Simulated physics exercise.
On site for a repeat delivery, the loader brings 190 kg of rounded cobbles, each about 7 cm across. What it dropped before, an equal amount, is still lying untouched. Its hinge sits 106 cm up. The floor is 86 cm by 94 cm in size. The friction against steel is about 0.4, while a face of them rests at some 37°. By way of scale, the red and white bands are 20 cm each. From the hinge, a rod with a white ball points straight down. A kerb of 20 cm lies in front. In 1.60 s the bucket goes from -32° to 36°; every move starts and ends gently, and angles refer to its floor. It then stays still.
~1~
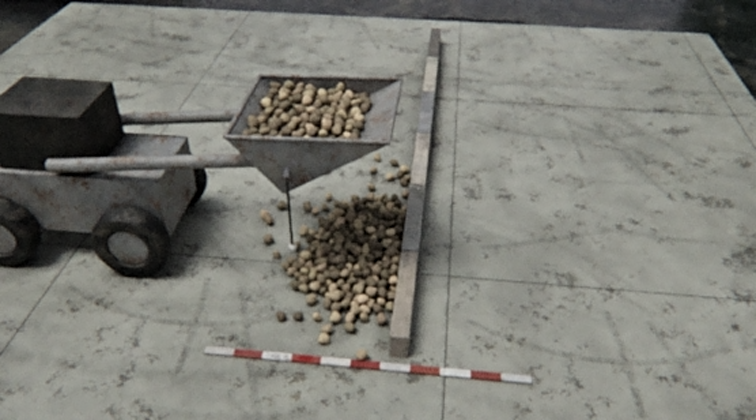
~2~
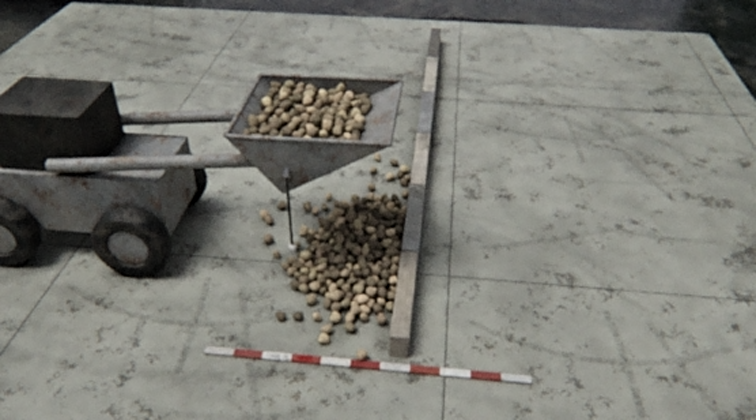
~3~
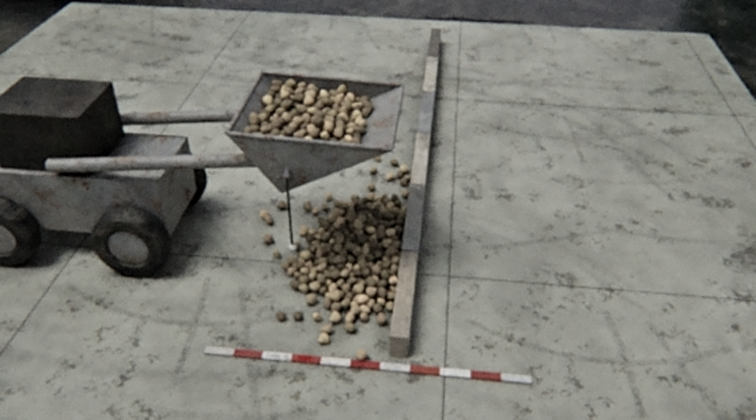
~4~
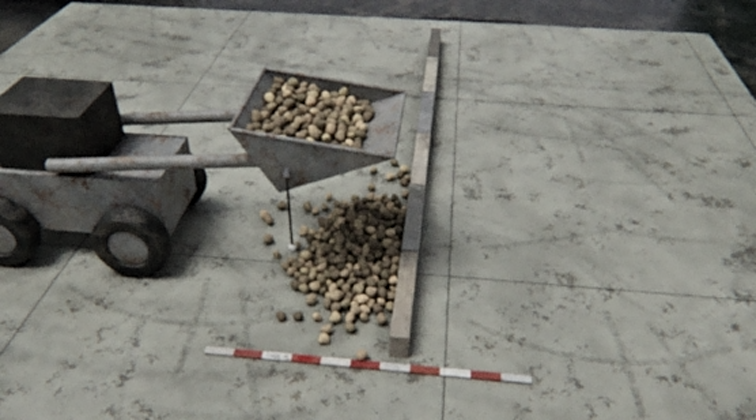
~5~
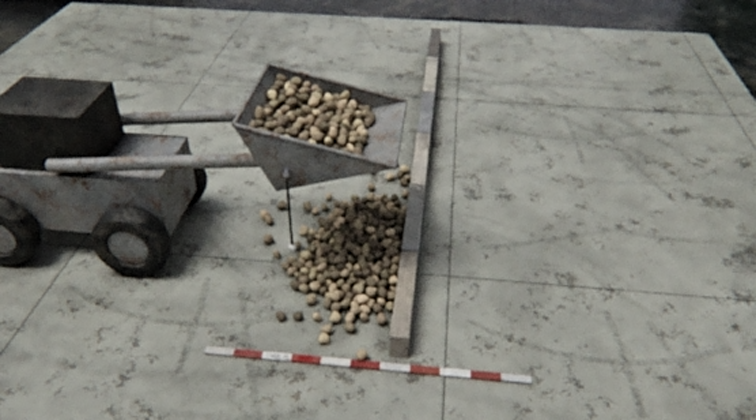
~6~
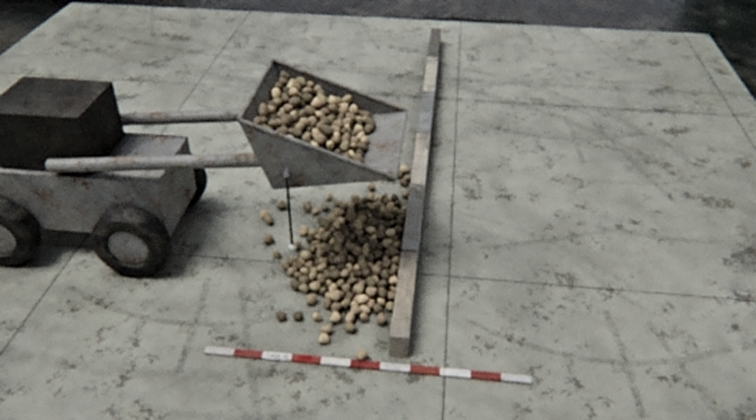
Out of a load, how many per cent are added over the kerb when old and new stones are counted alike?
Around 48 per cent.
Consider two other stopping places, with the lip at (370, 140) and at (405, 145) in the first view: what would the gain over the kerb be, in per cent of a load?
Some 20 percent, and then 80 percent.
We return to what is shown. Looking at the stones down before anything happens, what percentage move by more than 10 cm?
Around 0 in a hundred.
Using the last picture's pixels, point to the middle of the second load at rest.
In the last view, somewhere near (414, 248).
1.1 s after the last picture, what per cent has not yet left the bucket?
About 50 per cent.
Then, 0.6 s after the last picture the floor is at 25°; in per cent of one load, 100 in the bucket, 100 on this side of the kerb; the foremost stones are at (397, 254).
Then, 1.1 s after the last picture the floor is at 36°; in per cent of one load, 51 in the bucket, 147 on this side of the kerb, 2 over the kerb; the foremost stones are at (427, 250).
Then, 1.4 s after the last picture the floor is at 36°; in per cent of one load, 9 in the bucket, 164 on this side of the kerb, 27 over the kerb; the foremost stones are at (490, 274).
Then, 3.9 s after the last picture the floor is at 36°; in per cent of one load, 0 in the bucket, 152 on this side of the kerb, 48 over the kerb; the foremost stones are at (562, 276). Net gain over the kerb, 48.
